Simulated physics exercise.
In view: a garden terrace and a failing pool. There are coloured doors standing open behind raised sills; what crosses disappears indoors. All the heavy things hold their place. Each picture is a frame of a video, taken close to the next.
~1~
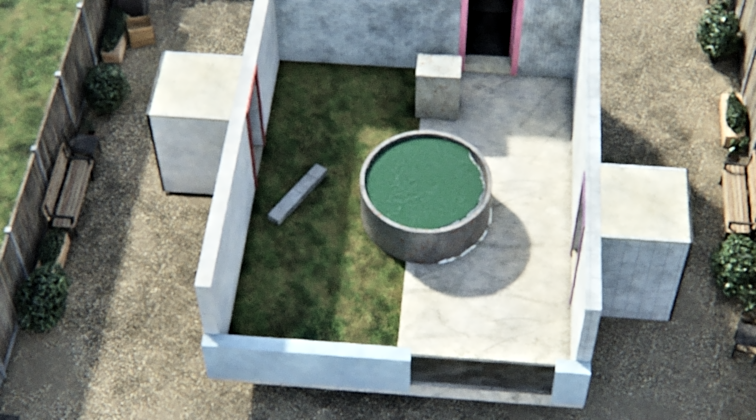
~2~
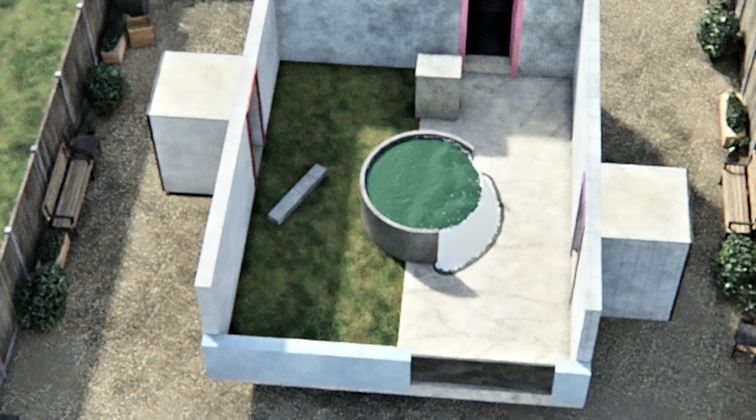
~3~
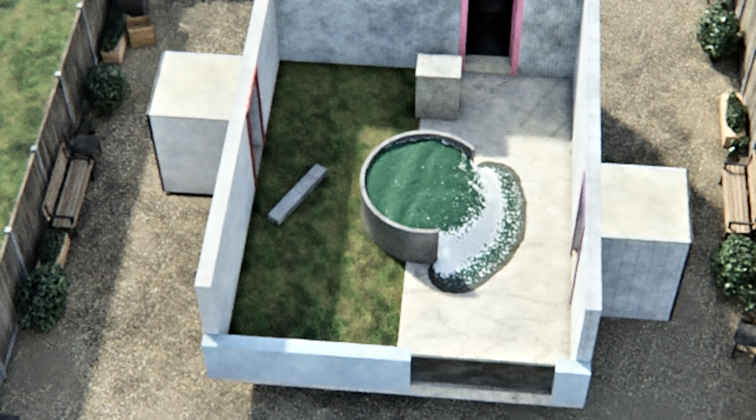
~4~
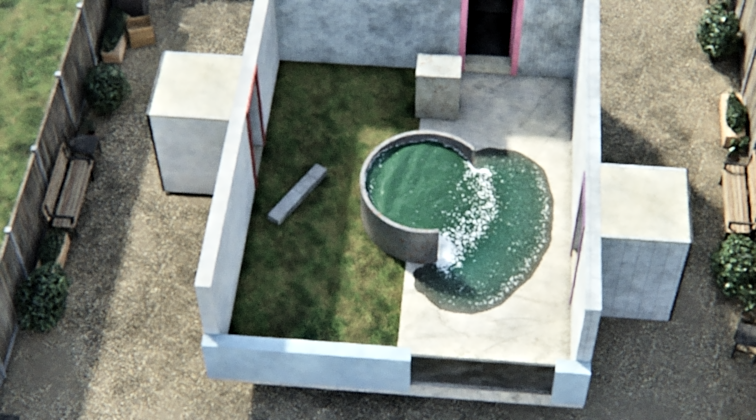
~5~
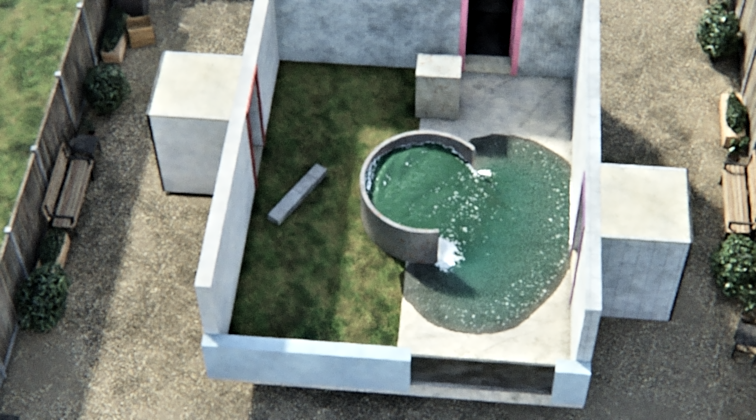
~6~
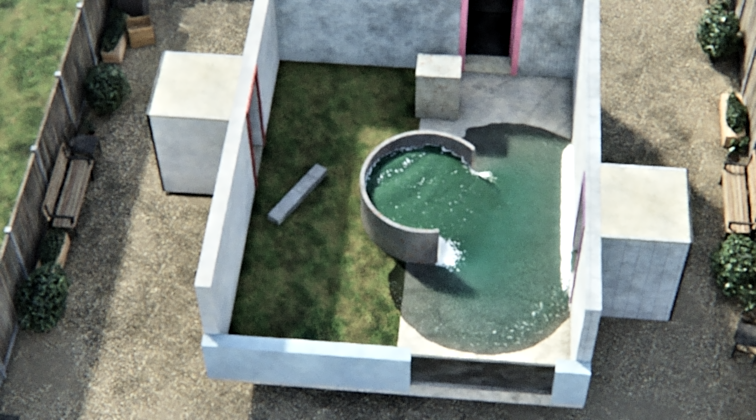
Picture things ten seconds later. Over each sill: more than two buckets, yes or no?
Red door: Yes, more; purple door: Yes, more; pink door: No, not more.
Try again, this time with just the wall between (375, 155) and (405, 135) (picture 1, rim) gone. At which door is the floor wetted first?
The red-painted one.
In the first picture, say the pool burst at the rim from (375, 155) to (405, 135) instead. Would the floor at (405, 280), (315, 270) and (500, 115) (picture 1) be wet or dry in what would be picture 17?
Respectively: Parched, parched and parched.
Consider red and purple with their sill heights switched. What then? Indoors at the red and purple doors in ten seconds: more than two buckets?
Taking each in turn, the red one remains within bounds and the purple one exceeds the threshold.
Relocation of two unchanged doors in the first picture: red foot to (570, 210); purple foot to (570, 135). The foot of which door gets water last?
That would be the door marked pink.
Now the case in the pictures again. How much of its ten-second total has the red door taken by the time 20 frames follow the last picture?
Estimated share: About 0 %.
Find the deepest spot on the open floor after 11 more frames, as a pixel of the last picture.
About (564, 374).
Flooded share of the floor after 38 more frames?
Estimated share: About 95 %.
A moment on, water covers 35 % of the floor; the red door not reached, the purple door over two buckets in, the pink door not reached.
Next, water covers 35 % of the floor; the red door not reached, the purple door over two buckets in, the pink door wet at the sill, nothing in.
Then, water covers 60 % of the floor; the red door not reached, the purple door far over two buckets in, the pink door wet at the sill, nothing in.
Later, water covers 95 % of the floor; the red door not reached, the purple door far over two buckets in, the pink door wet at the sill, nothing in.
In the end, water covers 100 % of the floor; the red door over two buckets in, the purple door far over two buckets in, the pink door wet at the sill, nothing in.
